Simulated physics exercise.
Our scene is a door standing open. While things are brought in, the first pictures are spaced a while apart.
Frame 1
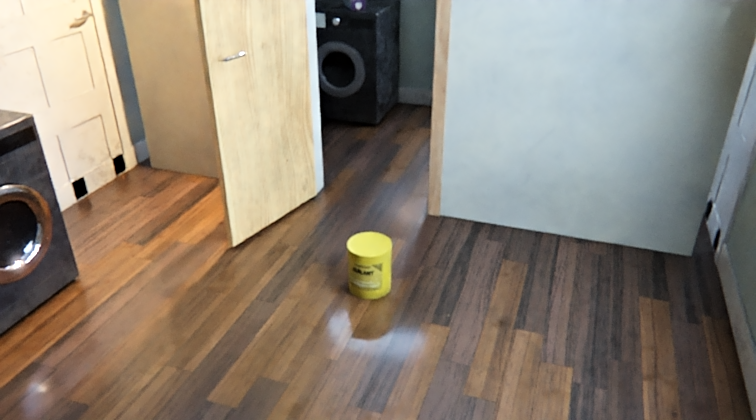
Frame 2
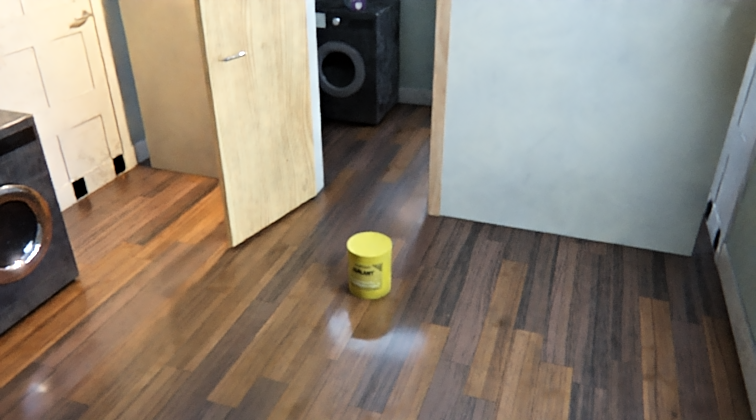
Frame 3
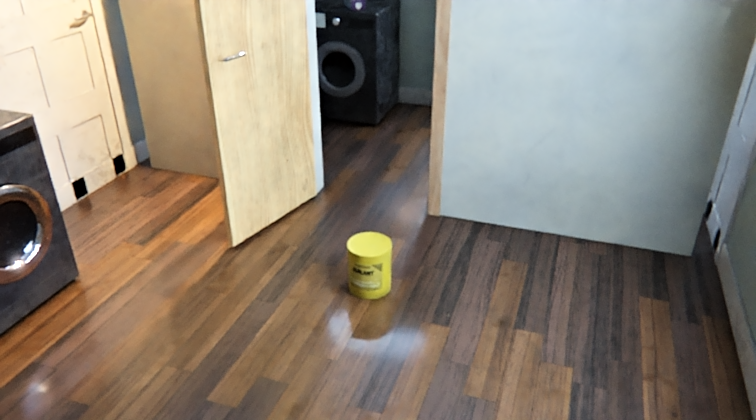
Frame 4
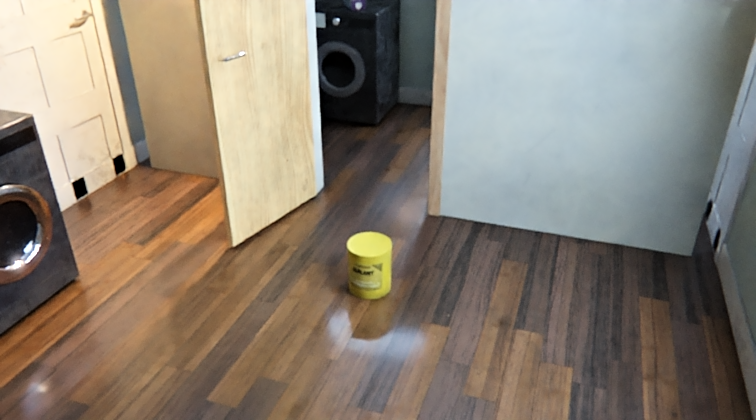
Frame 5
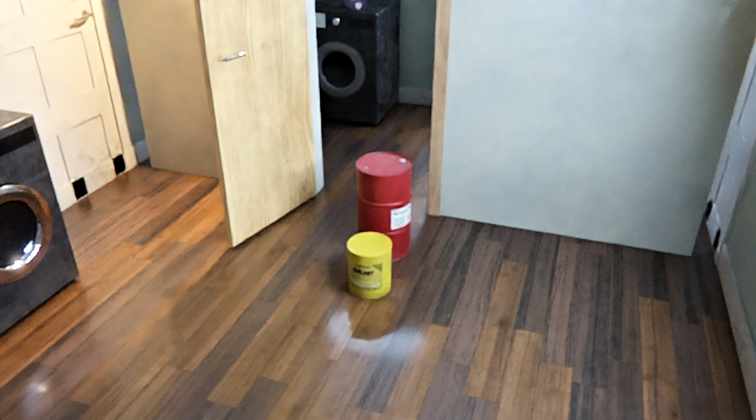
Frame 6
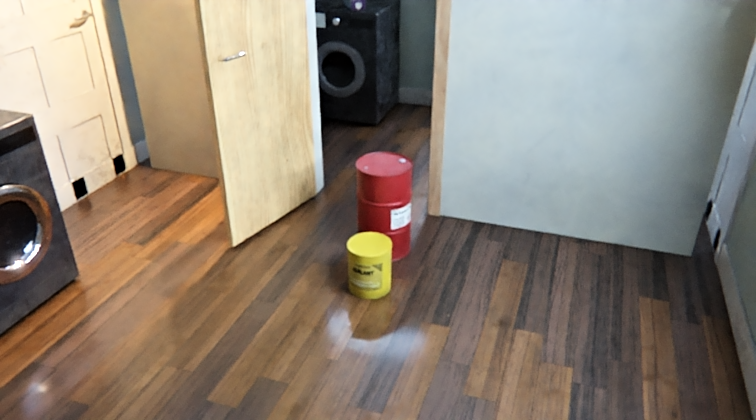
A yellow pail sat on the wooden floor near a wide-open door, and nothing moved at first; then a red drum appeared just behind it, while the door and pail stayed still.
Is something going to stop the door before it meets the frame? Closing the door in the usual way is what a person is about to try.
I expect the door will not meet its frame.
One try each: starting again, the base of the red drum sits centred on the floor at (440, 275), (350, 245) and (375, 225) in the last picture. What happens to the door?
On the first go it makes it all the way, then it doesn't make it all the way, and last it doesn't make it all the way.
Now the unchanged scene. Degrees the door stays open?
I'd say it stays open by roughly 45 degrees.
Then, 0.70 s after the last picture, door 94° open.
Then, 1.20 s after the last picture, door 79° open.
Then, 1.60 s after the last picture, door 65° open.
Then, 2.00 s after the last picture, door 50° open.
At rest, door 46° open; both in place. Seen from the same camera at the end, red drum near (388, 206).
